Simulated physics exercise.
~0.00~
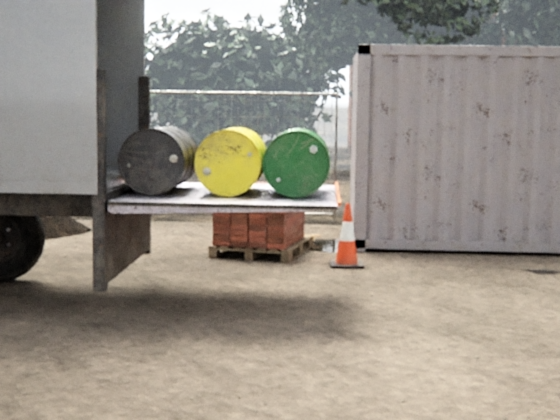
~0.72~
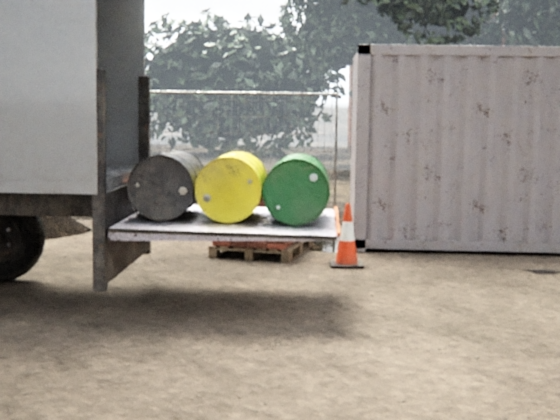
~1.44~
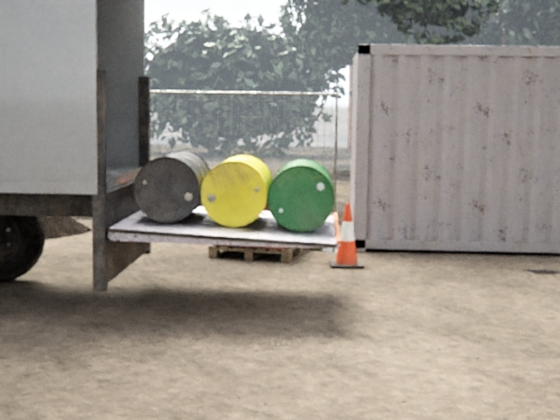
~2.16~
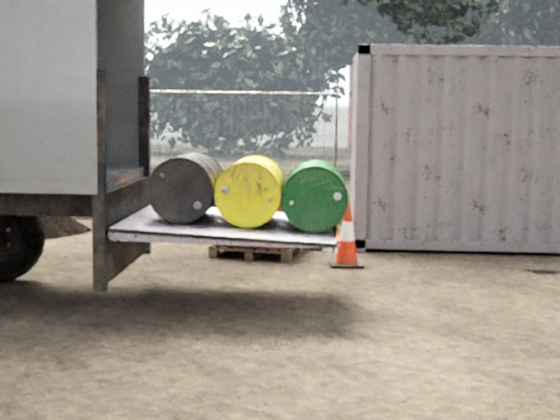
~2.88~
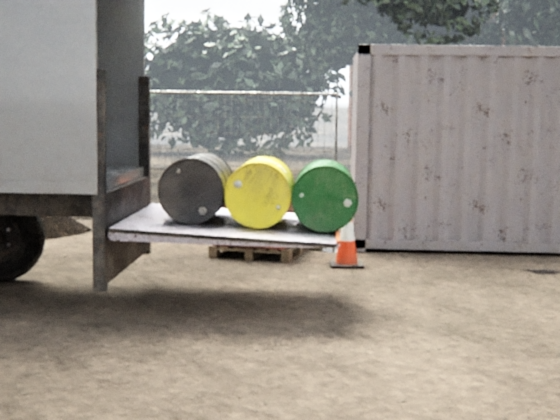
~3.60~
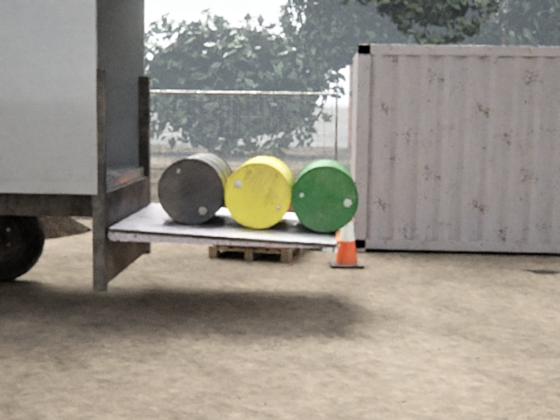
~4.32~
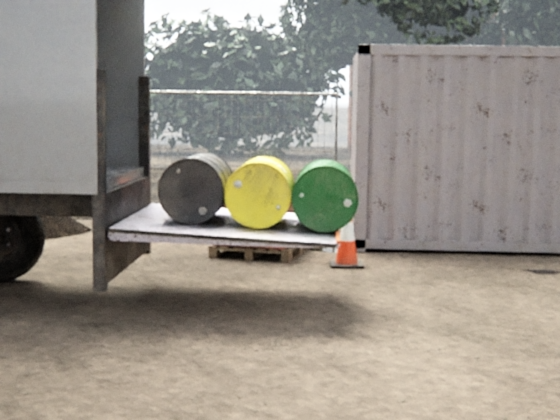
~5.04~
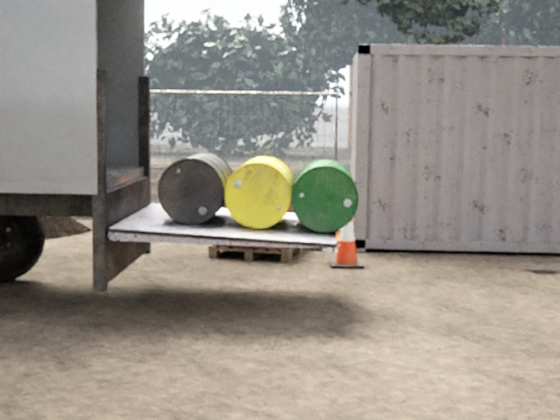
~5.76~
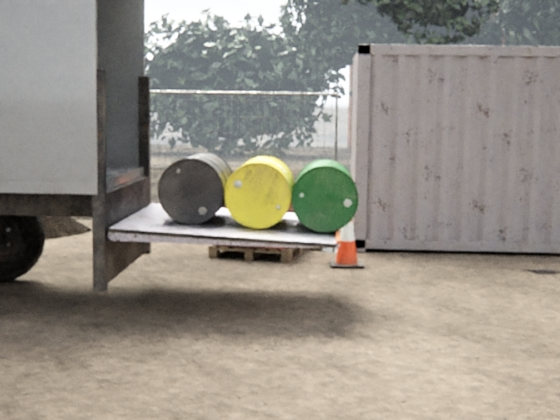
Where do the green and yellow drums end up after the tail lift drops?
Both stay on the lift. The green drum rests near the right edge of the platform, with the yellow one just to its left.
